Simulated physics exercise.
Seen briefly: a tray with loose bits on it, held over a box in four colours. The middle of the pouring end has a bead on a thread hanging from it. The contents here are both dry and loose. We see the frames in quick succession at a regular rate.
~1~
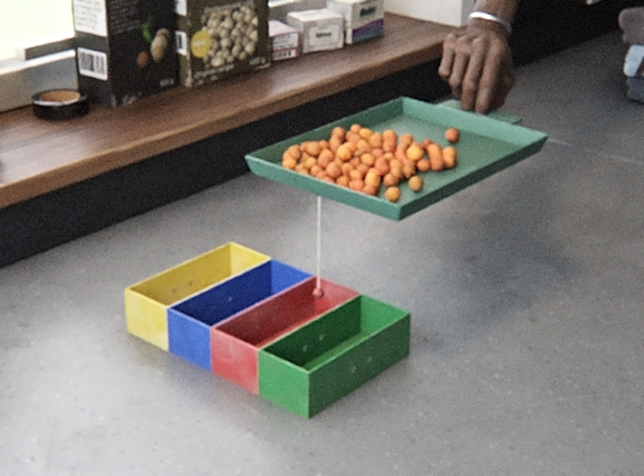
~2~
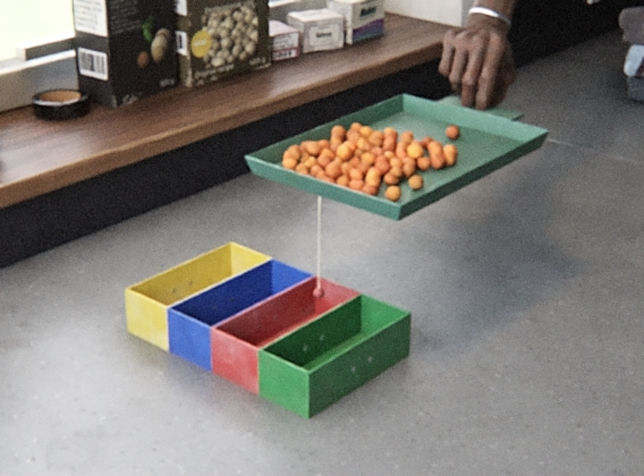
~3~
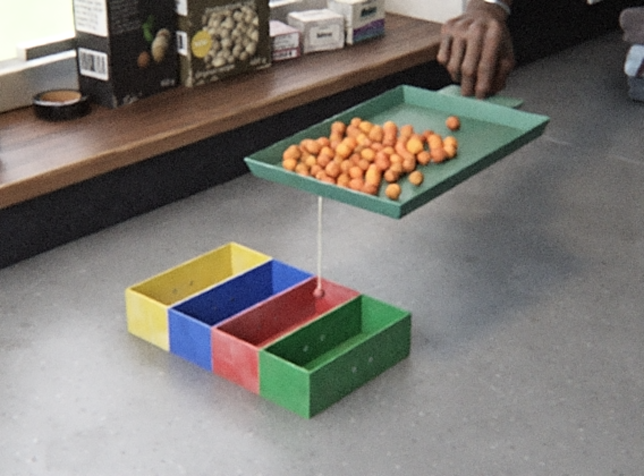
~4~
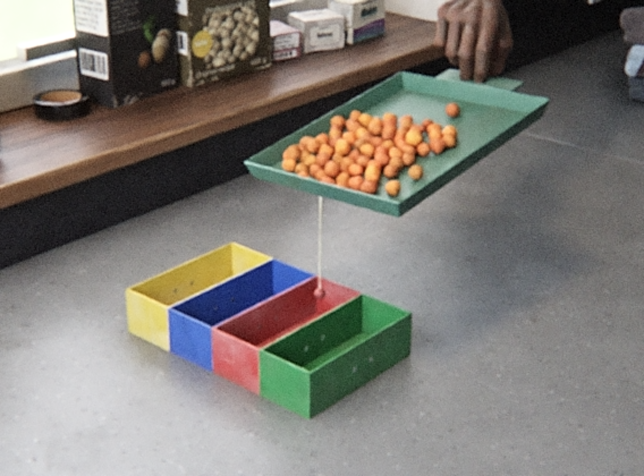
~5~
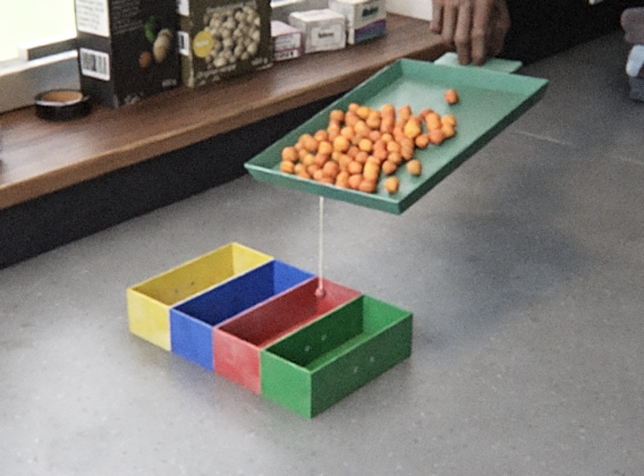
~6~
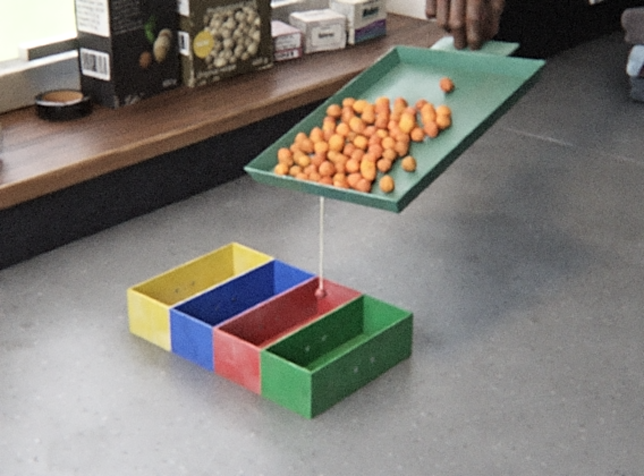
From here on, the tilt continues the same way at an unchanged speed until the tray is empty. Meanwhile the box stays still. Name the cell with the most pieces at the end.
Blue.
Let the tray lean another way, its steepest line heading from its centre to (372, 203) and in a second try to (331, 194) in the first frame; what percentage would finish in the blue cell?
Respectively 0 and 10 in a hundred.
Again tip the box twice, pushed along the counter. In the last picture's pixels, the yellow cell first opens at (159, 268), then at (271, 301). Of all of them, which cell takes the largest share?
Try 1: Red. Try 2: The yellow one.
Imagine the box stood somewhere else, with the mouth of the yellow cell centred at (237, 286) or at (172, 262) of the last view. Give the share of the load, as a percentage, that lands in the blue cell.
40 and 20 %.
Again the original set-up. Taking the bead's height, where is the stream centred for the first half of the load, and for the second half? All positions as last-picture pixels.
I'd place the first part at (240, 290) and the rest at (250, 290).
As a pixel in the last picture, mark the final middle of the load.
Near (238, 339).
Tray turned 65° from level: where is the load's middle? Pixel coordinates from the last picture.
In the last view the centre sits at roughly (311, 140).
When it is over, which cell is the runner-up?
Ranked second: That red cell.
Soon, tray tipped steeply; nearly all on the tray; a stray few in the blue cell.
A while on, tray tipped past a quarter turn; about a third in the blue cell; about a third in the red cell; a small part in the yellow cell; a small part in the green cell; a small part falling or outside the box.
Towards the end, tray tipped past a quarter turn; about half in the blue cell; about a third in the red cell; a small part in the yellow cell; a small part in the green cell; a small part falling or outside the box.
Finally, tray tipped past a quarter turn; about half in the blue cell; about a third in the red cell; a small part in the yellow cell; a small part in the green cell; a small part outside the box.
